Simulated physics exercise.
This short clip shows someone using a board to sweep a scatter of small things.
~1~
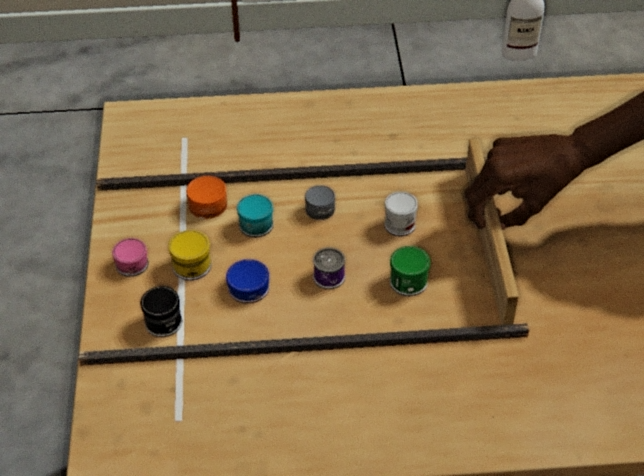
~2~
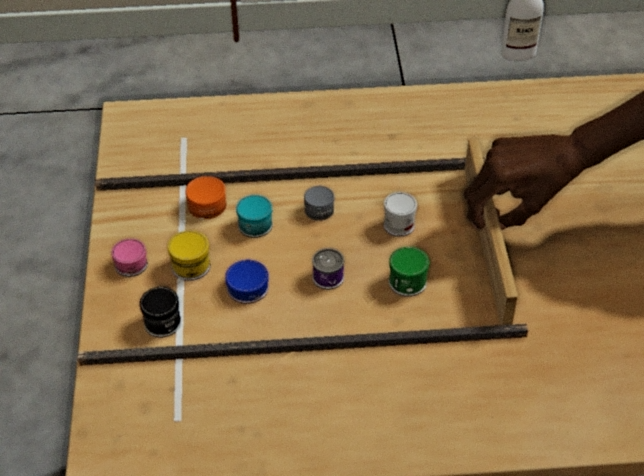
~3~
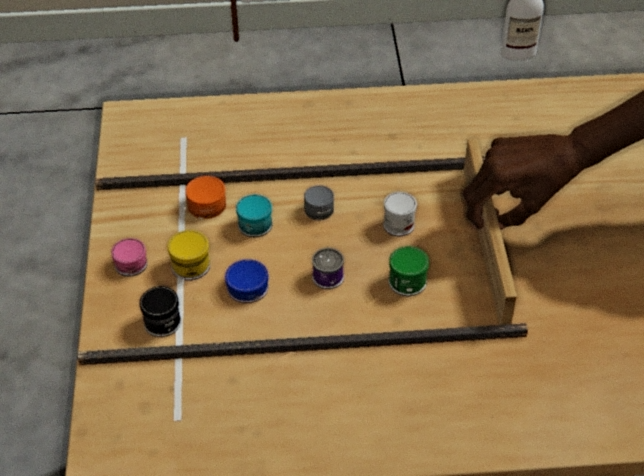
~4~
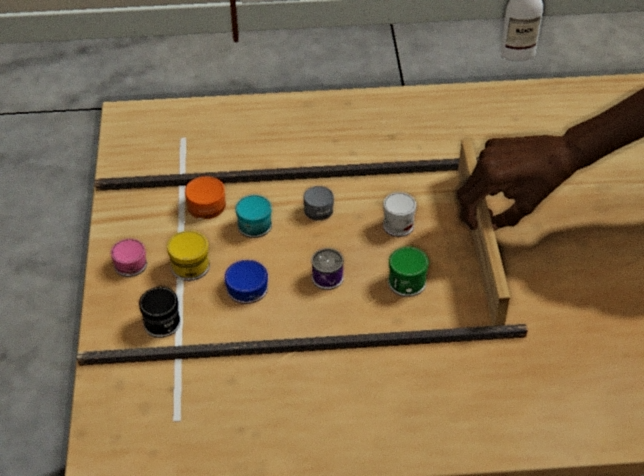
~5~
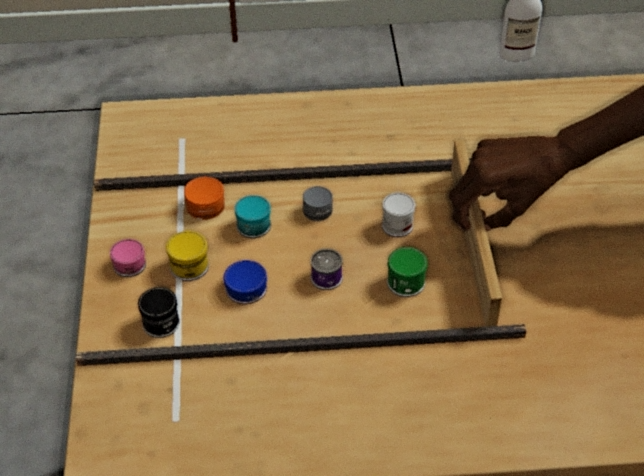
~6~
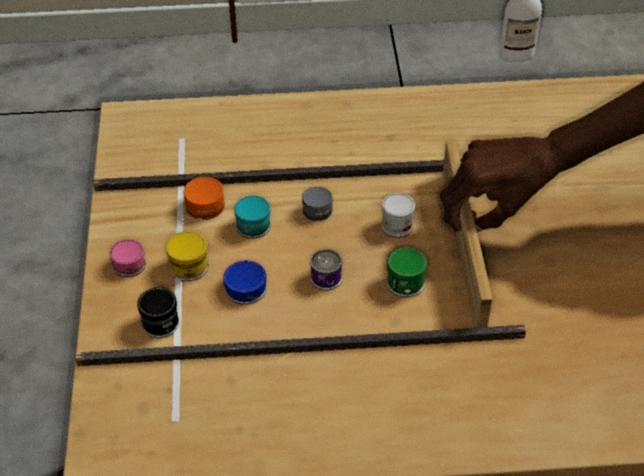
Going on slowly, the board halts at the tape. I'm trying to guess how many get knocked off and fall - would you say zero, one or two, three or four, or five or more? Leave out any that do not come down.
Honestly, the push sends none of them over the end.
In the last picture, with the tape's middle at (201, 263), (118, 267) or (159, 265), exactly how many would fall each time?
So, one try after another, the floor gets 0, then 4, then 1.
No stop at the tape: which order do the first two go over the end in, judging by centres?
Order: Pink pot first, blue tin second.
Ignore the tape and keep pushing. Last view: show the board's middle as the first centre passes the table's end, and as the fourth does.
First at (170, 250), next at (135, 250).
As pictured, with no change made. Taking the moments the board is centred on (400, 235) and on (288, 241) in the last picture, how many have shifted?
Counting first: 2, next 6.
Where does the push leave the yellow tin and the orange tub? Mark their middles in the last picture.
Going in order, first (131, 253) and next (150, 194).
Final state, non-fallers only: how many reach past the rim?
I count 1 overhanging.
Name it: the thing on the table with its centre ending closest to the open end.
The one in question is the pink pot.
Soon after, none off yet; pink pot at rest near (128, 258); black tin at rest near (159, 313); yellow tin at rest near (188, 256).
In the end, the number that fall off is zero.
